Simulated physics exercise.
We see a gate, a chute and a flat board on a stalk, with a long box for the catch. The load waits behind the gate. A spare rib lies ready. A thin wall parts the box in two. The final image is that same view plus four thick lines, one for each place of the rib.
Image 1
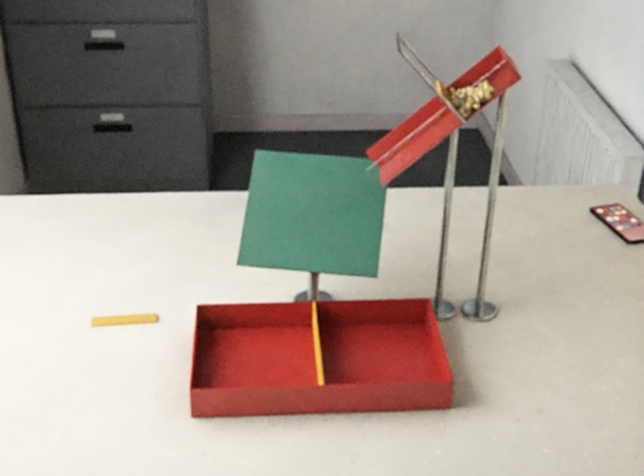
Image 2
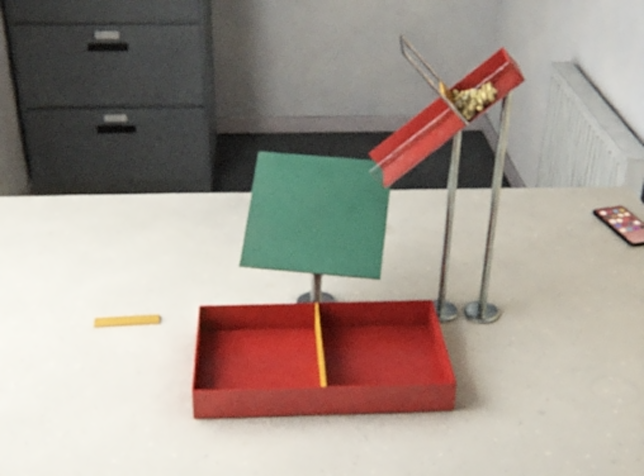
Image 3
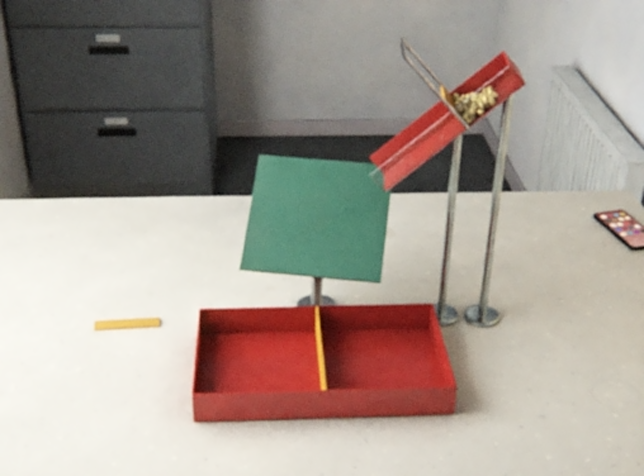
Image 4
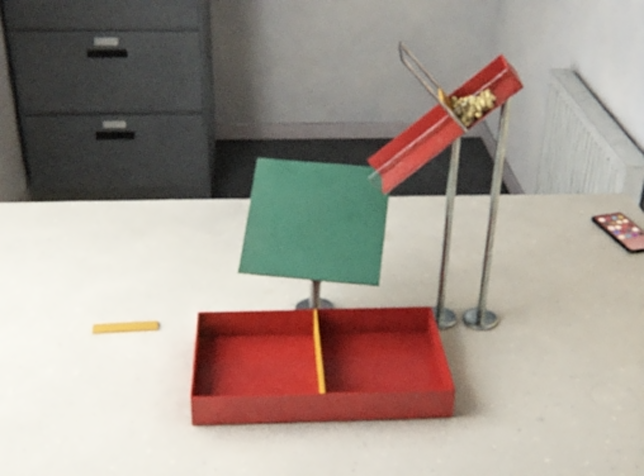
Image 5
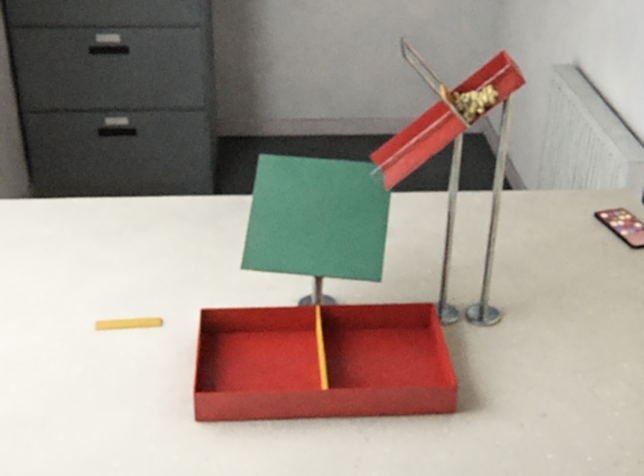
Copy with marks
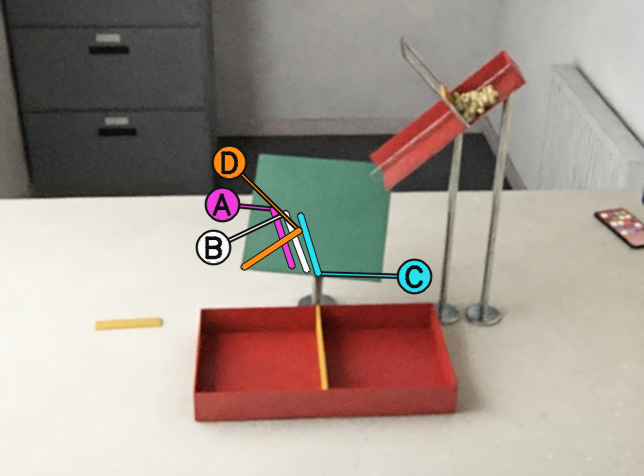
Nothing moved apart from a slight shake of the view; small pale pieces sat behind a raised flap in a sloping red chute, above a tilted green board and a divided red box.
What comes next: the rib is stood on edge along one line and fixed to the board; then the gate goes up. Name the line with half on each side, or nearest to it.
It is B.
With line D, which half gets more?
Left.
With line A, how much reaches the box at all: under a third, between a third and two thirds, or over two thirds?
Line A gives over two thirds.
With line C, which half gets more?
The right half.
On the marked copy, line A from (273, 209) to (291, 265); line B from (285, 213) to (306, 269); line C from (300, 215) to (318, 273); line D from (299, 230) to (244, 266).
With A, of what is caught, most in the left half, a small part in the right.
With B, of what is caught, about half in the left half, about half in the right.
With C, of what is caught, a small part in the left half, most in the right.
With D, of what is caught, nearly all in the left half, a small part in the right.
